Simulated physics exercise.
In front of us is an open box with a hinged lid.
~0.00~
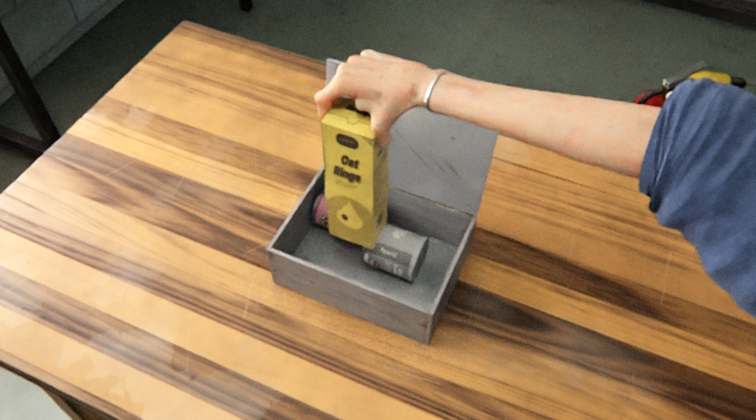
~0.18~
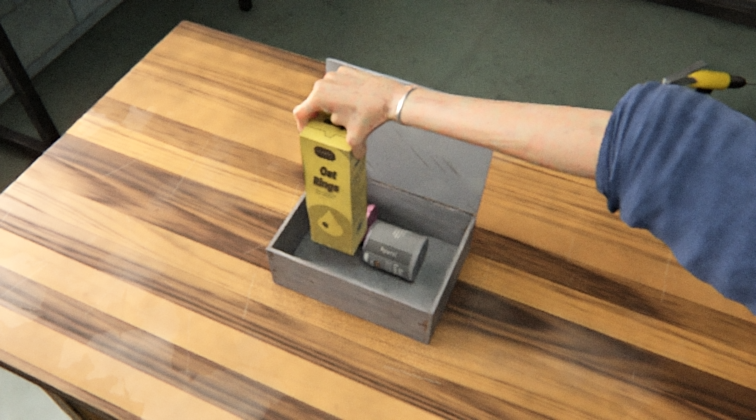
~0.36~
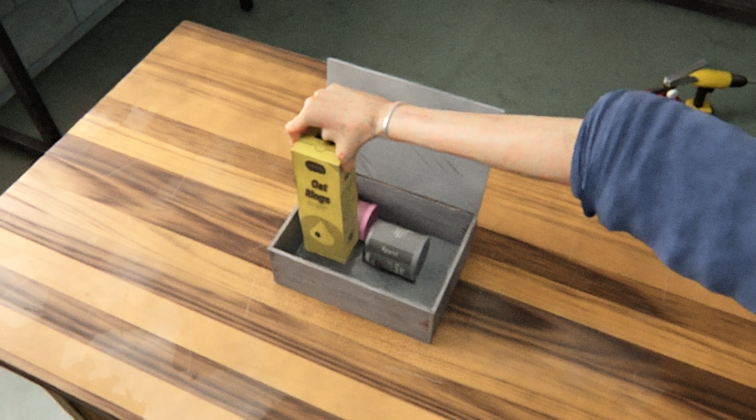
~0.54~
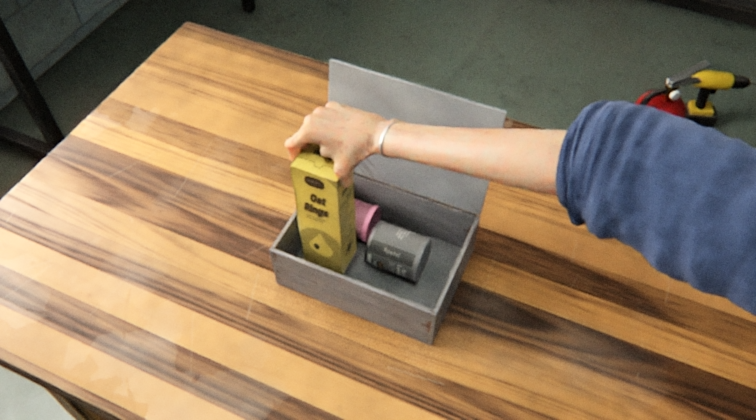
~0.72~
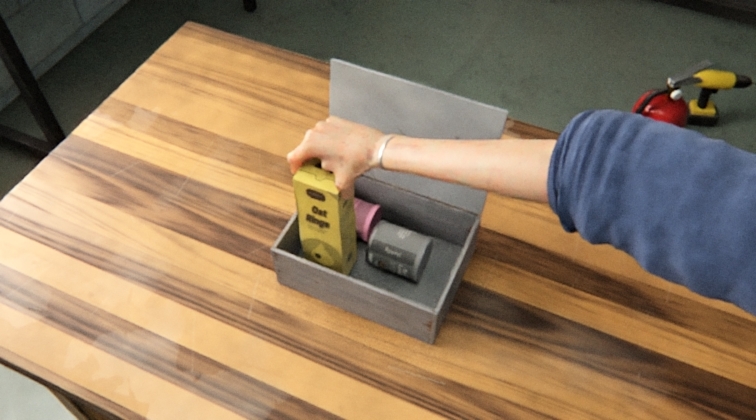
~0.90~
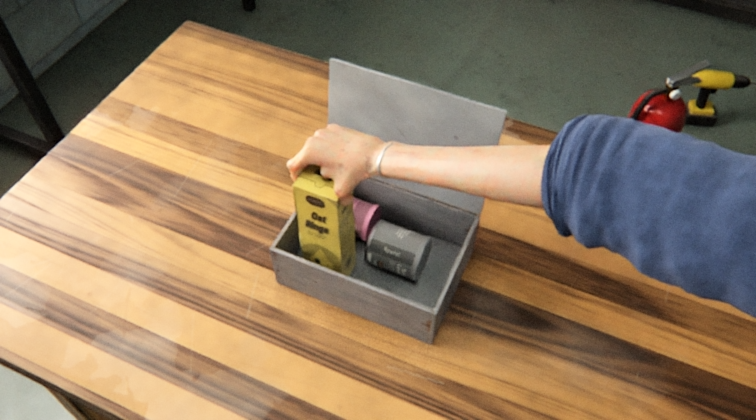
A hand lowering a tall yellow carton into the left side of an open grey box, beside a dark container and pink item.
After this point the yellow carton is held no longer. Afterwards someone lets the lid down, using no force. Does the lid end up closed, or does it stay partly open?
Off the rim.
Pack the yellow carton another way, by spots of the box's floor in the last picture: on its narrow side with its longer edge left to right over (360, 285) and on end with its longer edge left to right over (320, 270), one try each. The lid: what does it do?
On the first try the lid comes fully down; on the second it remains open.
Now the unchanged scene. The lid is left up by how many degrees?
The lid sits around 50° above the rim.
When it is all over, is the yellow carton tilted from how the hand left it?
In the end, it keeps its orientation.
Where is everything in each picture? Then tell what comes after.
In the first picture, still above its spot; yellow carton (357, 178).
In the second picture, still above its spot; yellow carton (336, 188).
In the third picture, still above its spot; yellow carton (328, 199).
In the fourth picture, still above its spot; yellow carton (326, 212).
In the fifth picture, still above its spot; yellow carton (328, 223).
In the sixth picture, put in, still held; yellow carton (327, 228).
Around 2.30 s, lid 72° above the rim.
Around 3.40 s, lid 51° above the rim.
Finally (6.5 s), lid 51° above the rim; all 3 still in place. Final places as the last picture's camera would see them, yellow carton near (327, 228).
